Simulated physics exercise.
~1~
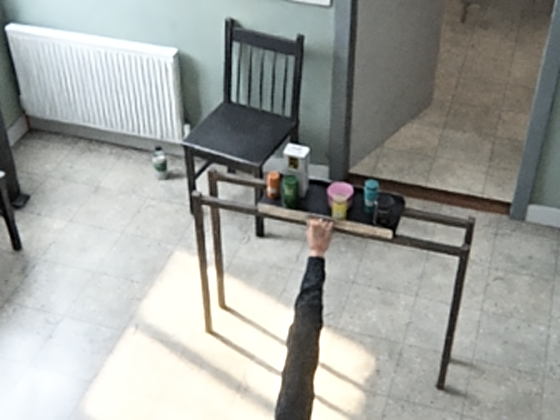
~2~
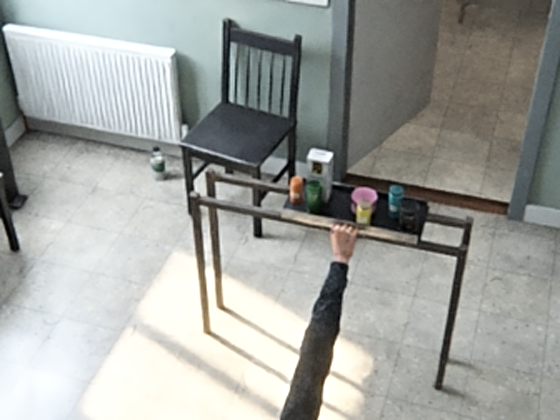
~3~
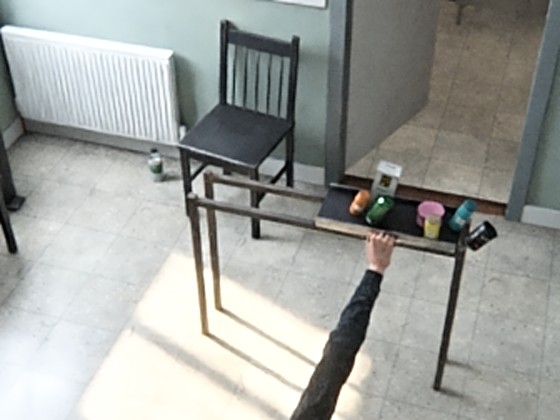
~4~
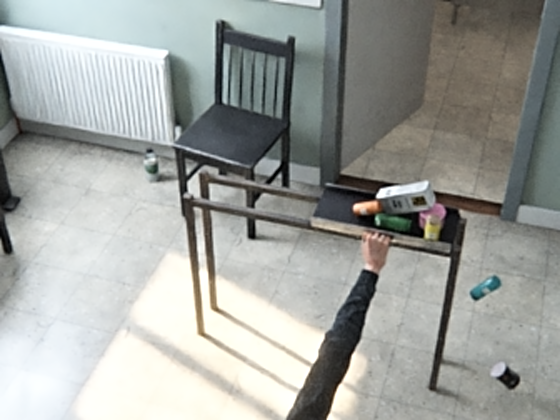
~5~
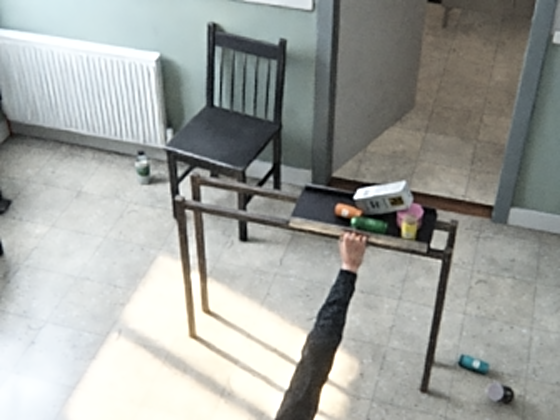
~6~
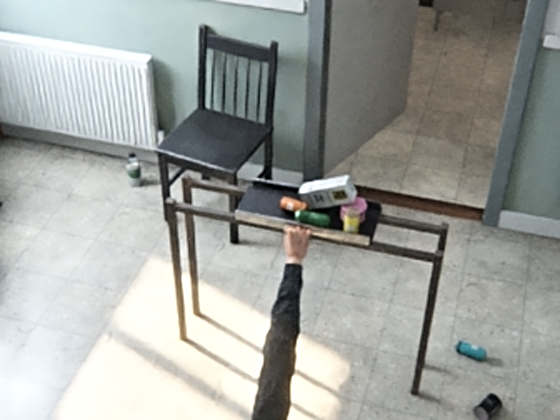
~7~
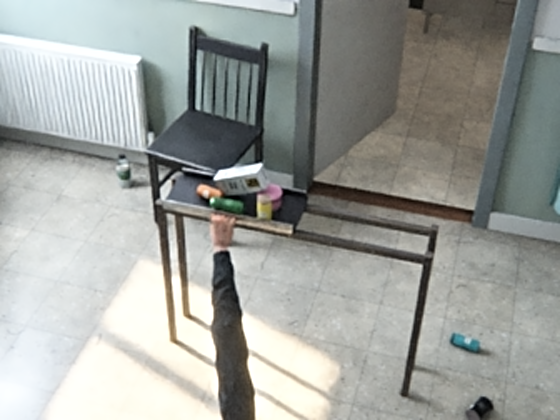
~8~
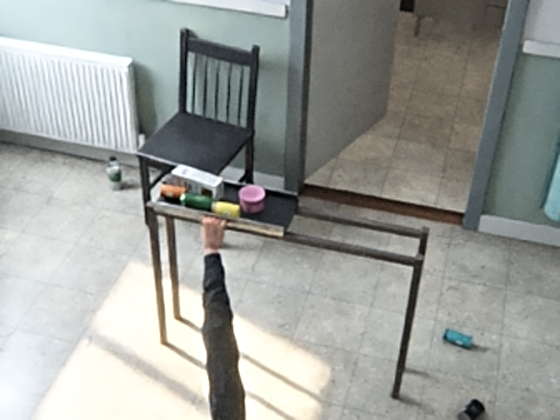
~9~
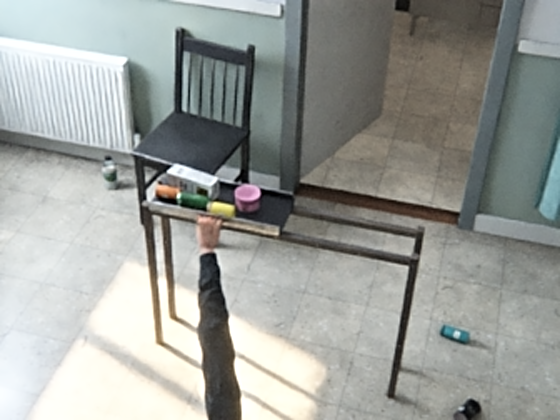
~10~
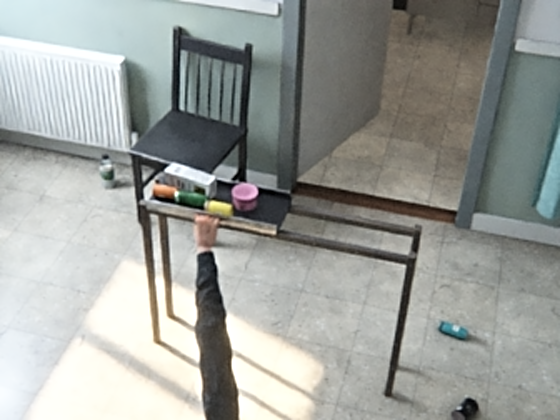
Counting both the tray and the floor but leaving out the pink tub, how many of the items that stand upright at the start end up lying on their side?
Six of them end on their side, namely the white carton, orange shaker, green can and yellow shaker on the tray, and the turquoise shaker and black tin on the floor.
The footage shows a hand sliding a loaded tray right along a railed frame, where the turquoise shaker and black tin fall to the floor and the carton and others topple. The hand moves the tray left, where it stops with the pink tub and four toppled items aboard.
